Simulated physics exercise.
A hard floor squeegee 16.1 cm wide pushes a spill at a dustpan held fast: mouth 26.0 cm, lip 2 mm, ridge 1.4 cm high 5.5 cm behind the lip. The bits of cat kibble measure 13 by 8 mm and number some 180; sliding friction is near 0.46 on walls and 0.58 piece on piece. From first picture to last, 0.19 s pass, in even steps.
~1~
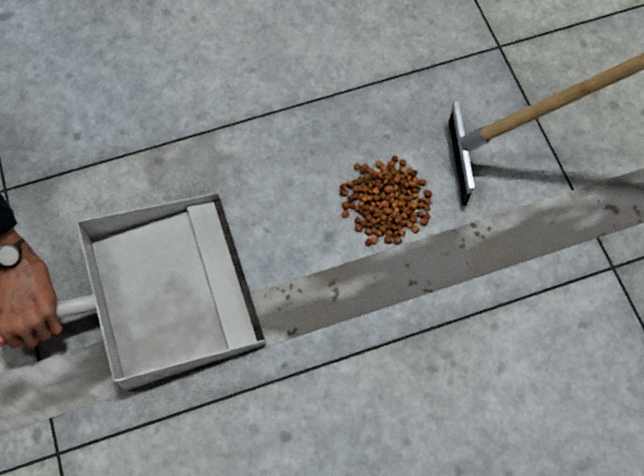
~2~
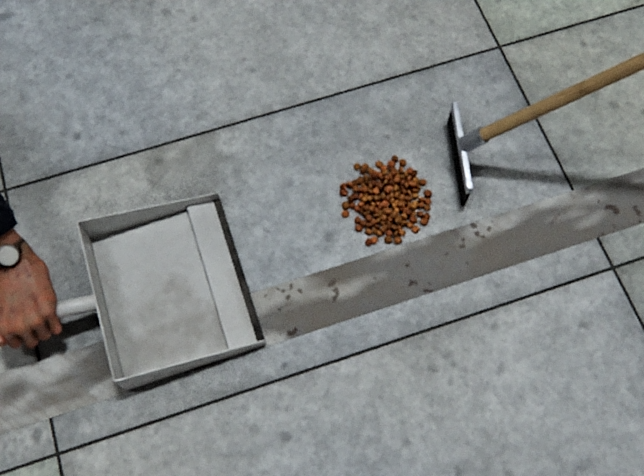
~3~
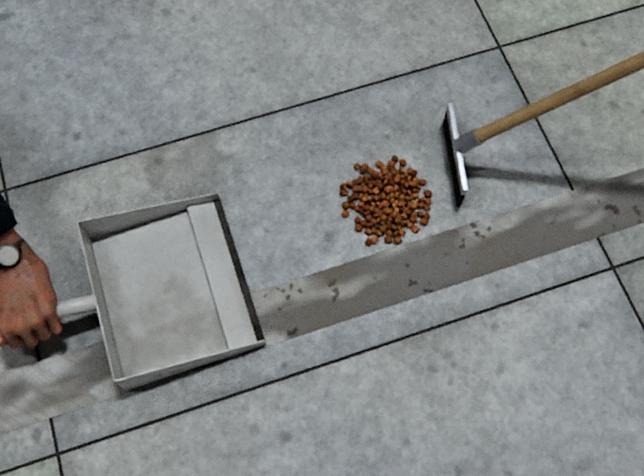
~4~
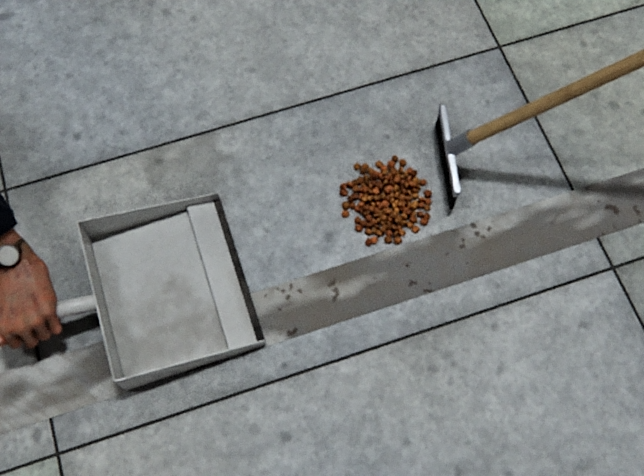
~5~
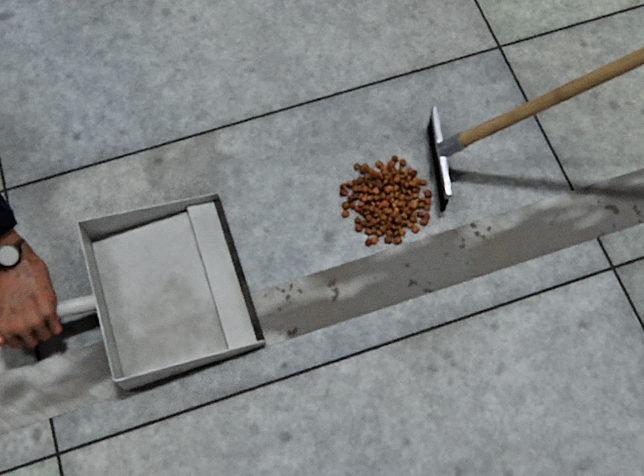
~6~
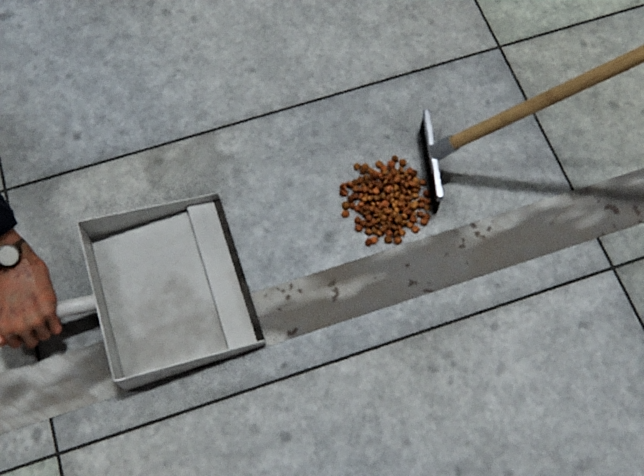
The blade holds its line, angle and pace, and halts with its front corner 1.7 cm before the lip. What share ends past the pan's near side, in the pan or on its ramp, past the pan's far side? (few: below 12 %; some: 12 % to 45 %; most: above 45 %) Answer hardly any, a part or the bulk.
Near side hardly any, pan a part, far side a part.
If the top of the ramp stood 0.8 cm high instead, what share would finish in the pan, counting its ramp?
In that case some 25 per cent.
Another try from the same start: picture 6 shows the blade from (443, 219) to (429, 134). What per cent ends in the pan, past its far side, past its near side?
Pan 0, far 0, near 5.
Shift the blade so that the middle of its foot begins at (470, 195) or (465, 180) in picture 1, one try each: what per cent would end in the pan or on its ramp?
About 15 and 25 per cent.
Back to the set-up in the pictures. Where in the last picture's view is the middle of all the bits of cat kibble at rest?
Near (240, 235).
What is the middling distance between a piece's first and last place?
Roughly 26 cm.
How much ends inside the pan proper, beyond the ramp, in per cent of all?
Some 0 per cent.
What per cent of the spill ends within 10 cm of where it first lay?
About 15 per cent.
Then, 0.38 s after the last picture, middle of the blade 20 cm from the lip; 0 % over the lip, far side 5 %, near side 0 %.
Then, 0.64 s after the last picture, middle of the blade 10 cm from the lip; 0 % over the lip, far side 10 %, near side 0 %.
Then, 1.00 s after the last picture, middle of the blade 4 cm from the lip; 25 % over the lip, far side 15 %, near side 0 %.
In the end, near side 0 %, pan 25 %, far side 15 %, in front of the lip or behind the blade 60 %.
